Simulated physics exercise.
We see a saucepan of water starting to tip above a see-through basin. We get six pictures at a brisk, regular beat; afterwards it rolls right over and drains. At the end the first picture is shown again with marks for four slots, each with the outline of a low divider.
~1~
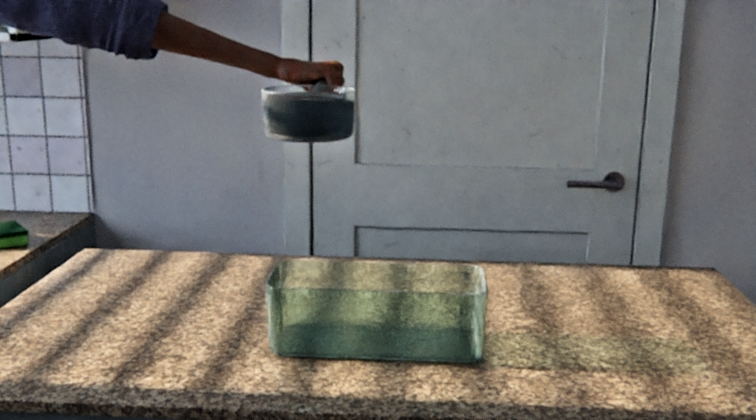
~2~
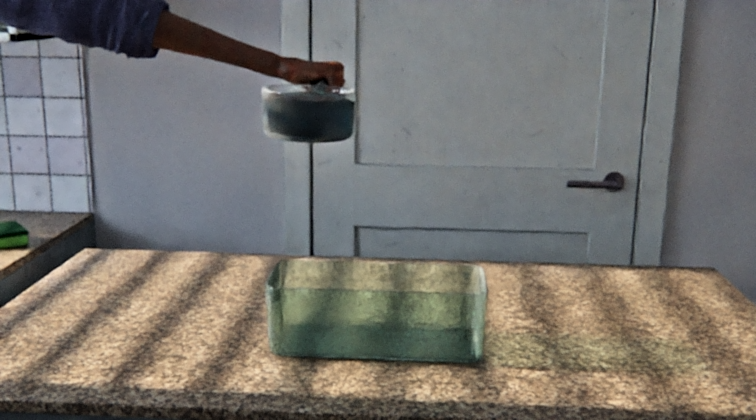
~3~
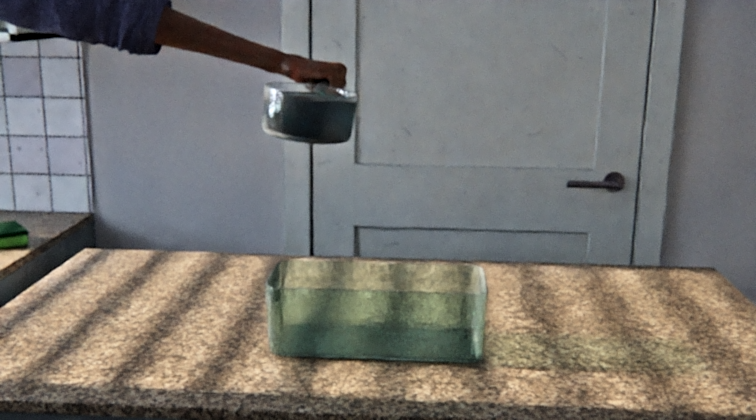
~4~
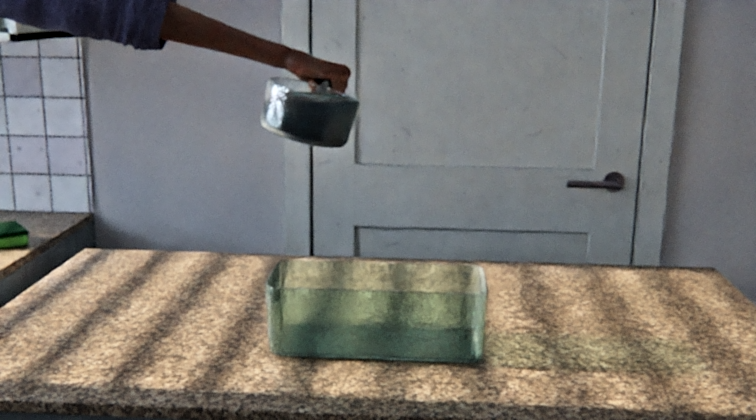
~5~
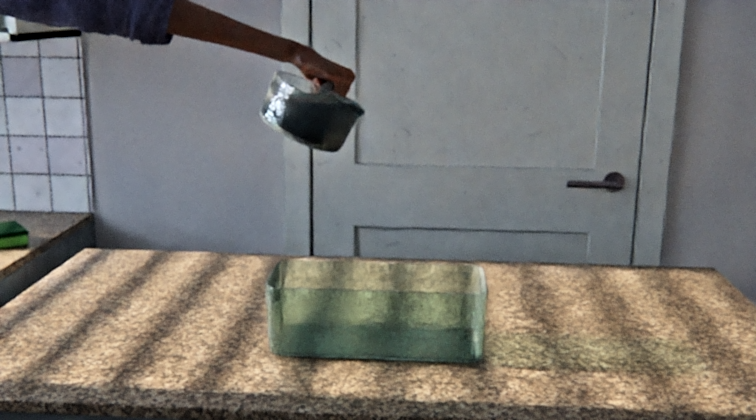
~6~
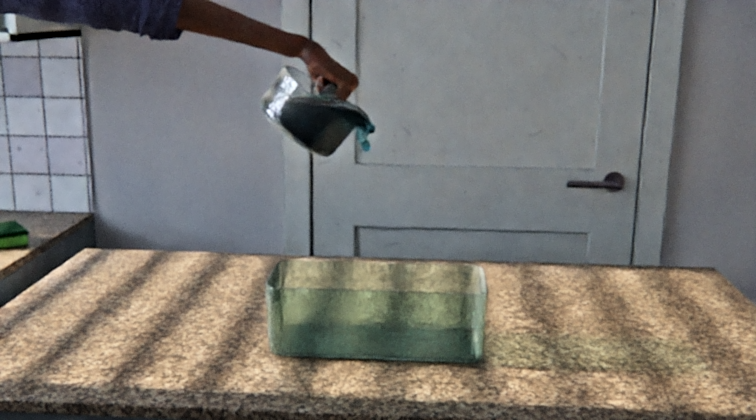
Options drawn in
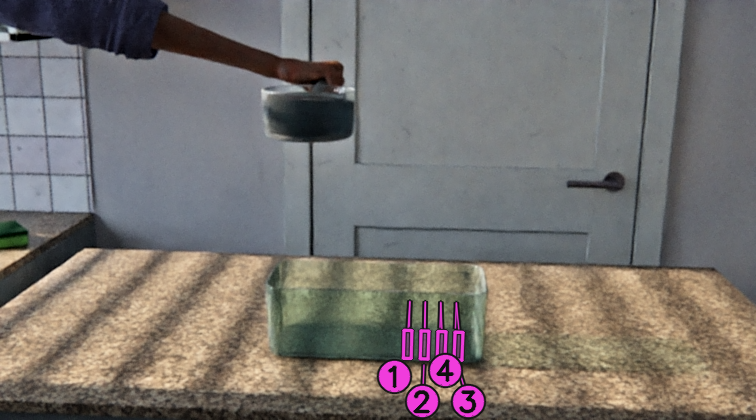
A saucepan of water, held upright by a hand above a see-through basin on a speckled counter, tilts gradually to the right as the hand turns it, and bluish water comes over its lower right lip.
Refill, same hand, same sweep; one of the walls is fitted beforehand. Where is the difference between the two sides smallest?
1 is best.
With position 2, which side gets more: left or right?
The left one.
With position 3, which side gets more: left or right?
More ends on the left.
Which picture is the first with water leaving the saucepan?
Picture 5.
In magenta, 1 at (407, 364); 2 at (424, 364); 3 at (457, 365); 4 at (440, 365).
With 1, about 45 % ends left of the wall and 52 % right of it; 3 % is lost outside.
With 2, about 75 % ends left of the wall and 21 % right of it; 4 % is lost outside.
With 3, about 87 % ends left of the wall and 10 % right of it; 3 % is lost outside.
With 4, about 91 % ends left of the wall and 5 % right of it; 5 % is lost outside.
